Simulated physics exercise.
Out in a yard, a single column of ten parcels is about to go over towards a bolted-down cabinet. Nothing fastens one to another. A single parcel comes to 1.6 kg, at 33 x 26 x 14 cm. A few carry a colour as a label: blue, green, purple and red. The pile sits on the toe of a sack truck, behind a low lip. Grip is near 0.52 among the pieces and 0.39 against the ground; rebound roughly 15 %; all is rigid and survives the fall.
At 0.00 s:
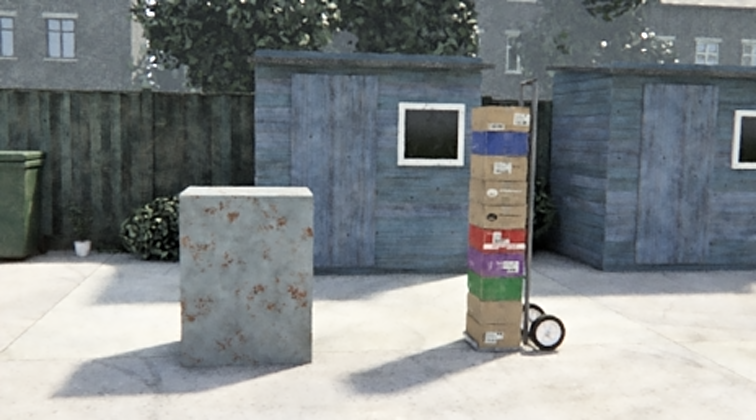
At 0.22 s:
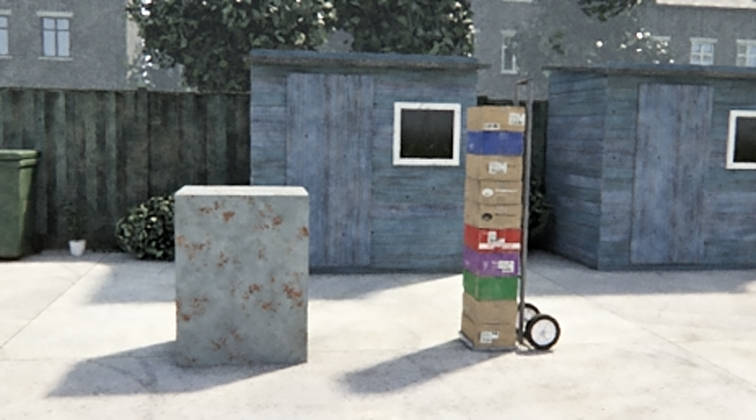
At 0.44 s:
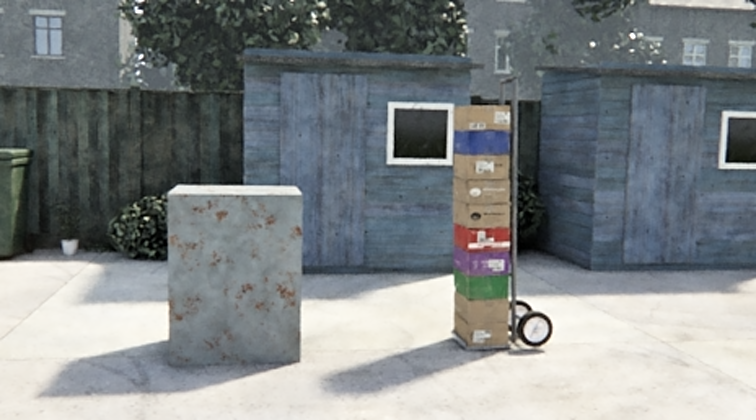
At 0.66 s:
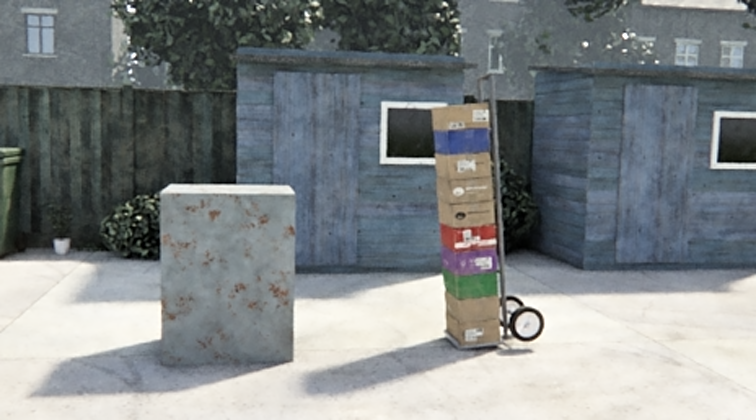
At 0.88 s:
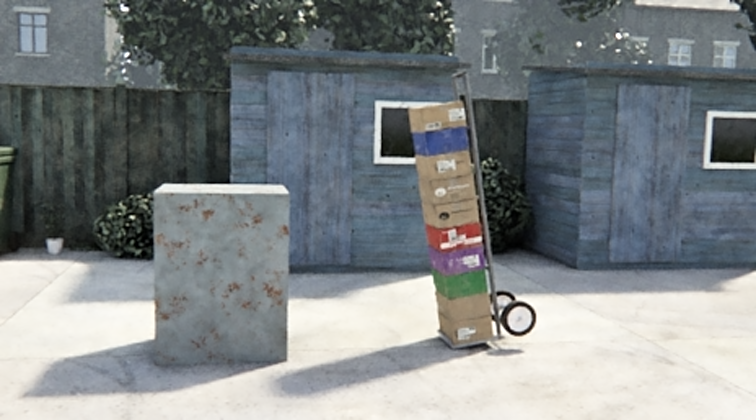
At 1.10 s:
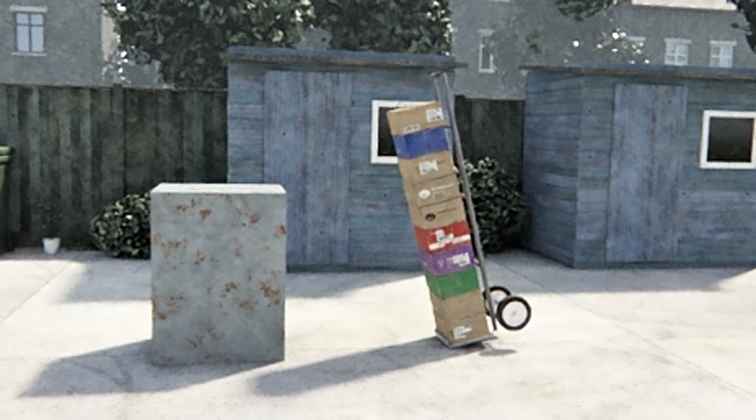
In a sunlit concrete yard backed by a dark wooden fence, trees and buildings, the view is level and side-on. A rust-spotted grey block stands left of a sack truck stacked with brown, blue, red, purple and green parcels, with two weathered blue sheds behind. The camera pans slightly right as the truck, upright at first, tilts steadily leftward, its tall pile leaning with it.
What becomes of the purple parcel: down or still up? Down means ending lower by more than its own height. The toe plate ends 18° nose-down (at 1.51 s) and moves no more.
In the end the purple parcel remains up.
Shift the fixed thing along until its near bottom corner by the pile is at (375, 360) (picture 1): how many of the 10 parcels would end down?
In that case 2.
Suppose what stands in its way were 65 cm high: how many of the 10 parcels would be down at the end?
In that case 7.
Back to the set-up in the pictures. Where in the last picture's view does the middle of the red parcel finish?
Around (385, 260).
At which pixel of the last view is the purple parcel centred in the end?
At about (404, 271).
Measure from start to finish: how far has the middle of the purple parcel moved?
Roughly 40 cm away.
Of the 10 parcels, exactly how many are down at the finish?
The count is 6.
Around 1.28 s, none of the 10 parcels down, 10 disturbed; purple parcel tipped 20°; blue parcel tipped 20°.
Around 1.50 s, none of the 10 parcels down, 10 disturbed; purple parcel tipped 32°; blue parcel tipped 32°, 11 cm lower.
Around 1.70 s, 5 of the 10 parcels down; purple parcel tipped 54°, 6 cm lower; red parcel tipped 54°, 12 cm lower.
Finally (2.6 s), 6 of the 10 parcels down; purple parcel tipped 60°, 7 cm lower; red parcel tipped 60°, 14 cm lower; green parcel tipped 60°. Seen by the last camera, middles, purple parcel near (404, 271), red parcel near (385, 260).
